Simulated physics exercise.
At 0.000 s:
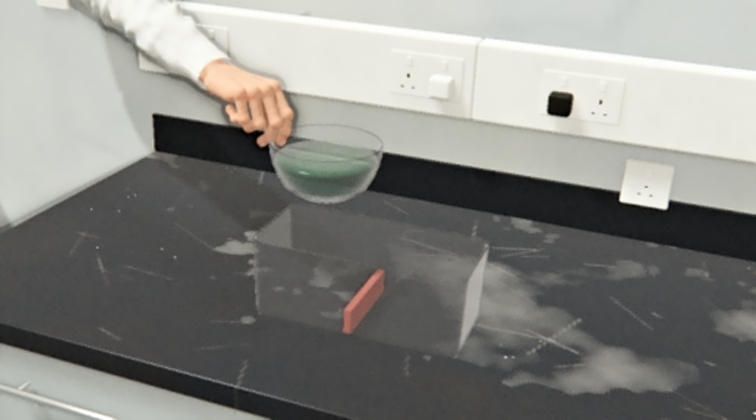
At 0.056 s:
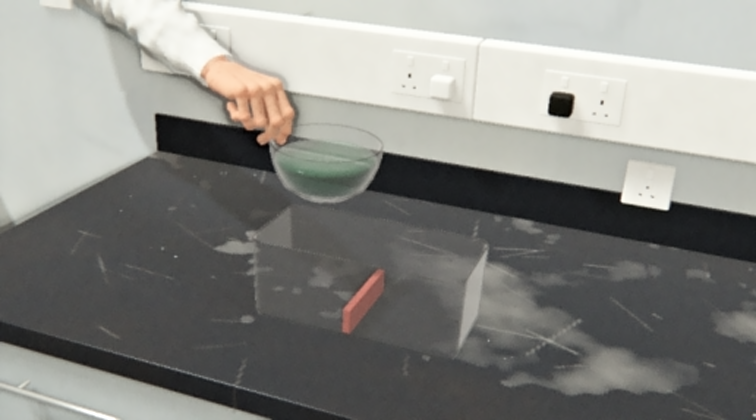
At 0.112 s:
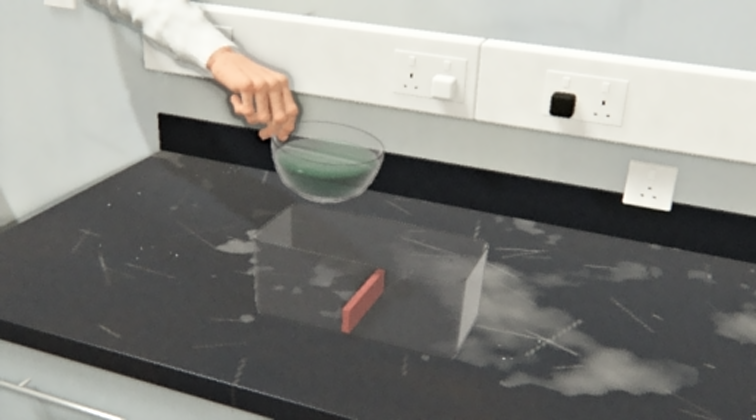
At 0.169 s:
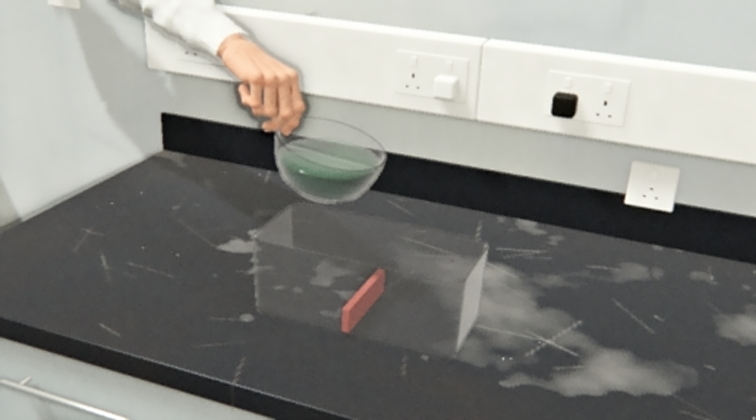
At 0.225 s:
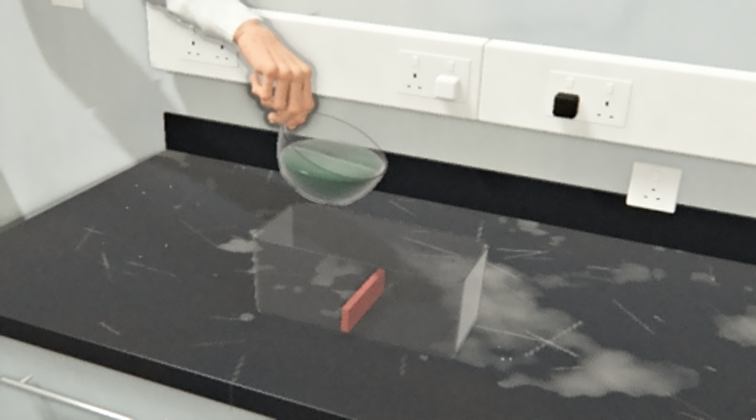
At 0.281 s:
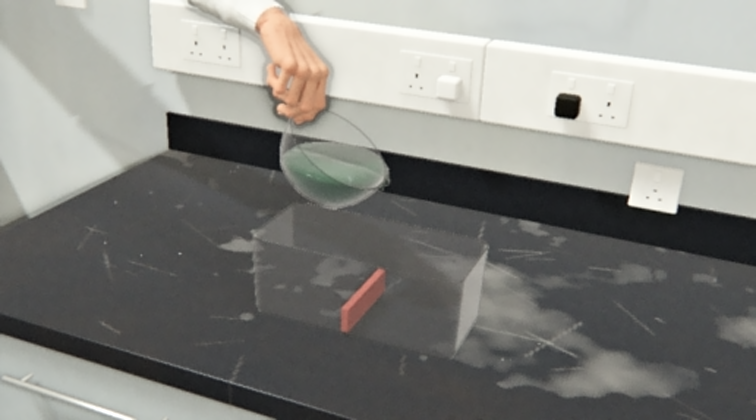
A hand in a white sleeve holds a clear round bowl of green-tinted water above a black, white-marked countertop, seen from slightly above, with white sockets along the pale wall behind. Below sits a transparent long basin, with a small red upright block near its middle. The hand rises and moves right as the bowl tilts rightwards, slowly then further, its water shifting inside, while the view drifts very slightly.
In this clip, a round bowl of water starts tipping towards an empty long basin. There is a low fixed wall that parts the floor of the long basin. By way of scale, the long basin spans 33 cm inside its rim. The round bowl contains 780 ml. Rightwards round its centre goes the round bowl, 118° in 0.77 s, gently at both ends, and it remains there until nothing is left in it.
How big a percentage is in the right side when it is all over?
Roughly 78 per cent is in the right side.
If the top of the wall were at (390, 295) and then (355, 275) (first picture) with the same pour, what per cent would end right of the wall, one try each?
One try each: Around 55 percent and then around 90 percent.
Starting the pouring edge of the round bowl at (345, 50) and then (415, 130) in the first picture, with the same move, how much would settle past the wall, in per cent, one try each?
Near 65 in a hundred on the first go and near 80 in a hundred on the second.
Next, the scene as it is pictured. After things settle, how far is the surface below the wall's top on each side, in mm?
Close to 32 mm left and close to 14 mm right.
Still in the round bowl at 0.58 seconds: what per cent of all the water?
12 %.
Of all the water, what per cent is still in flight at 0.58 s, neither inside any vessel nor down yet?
16 %.
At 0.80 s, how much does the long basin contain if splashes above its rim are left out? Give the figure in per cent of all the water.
Close to 98 in a hundred.
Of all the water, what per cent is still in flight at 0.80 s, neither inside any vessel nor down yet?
Close to 2 %.
By 0.58 s the tilt is 101° and 11 per cent is still to pour, 1 is left of the wall and 71 right of it.
By 0.80 s the tilt is 118° and 0 per cent is still to pour, 19 is left of the wall and 79 right of it.
By 1.02 s the tilt is 118° and 0 per cent is still to pour, 21 is left of the wall and 78 right of it.
By 1.27 s the tilt is 118° and 0 per cent is still to pour, 21 is left of the wall and 78 right of it.
At rest 21 per cent lies left of the wall, 78 right of it and 1 outside.
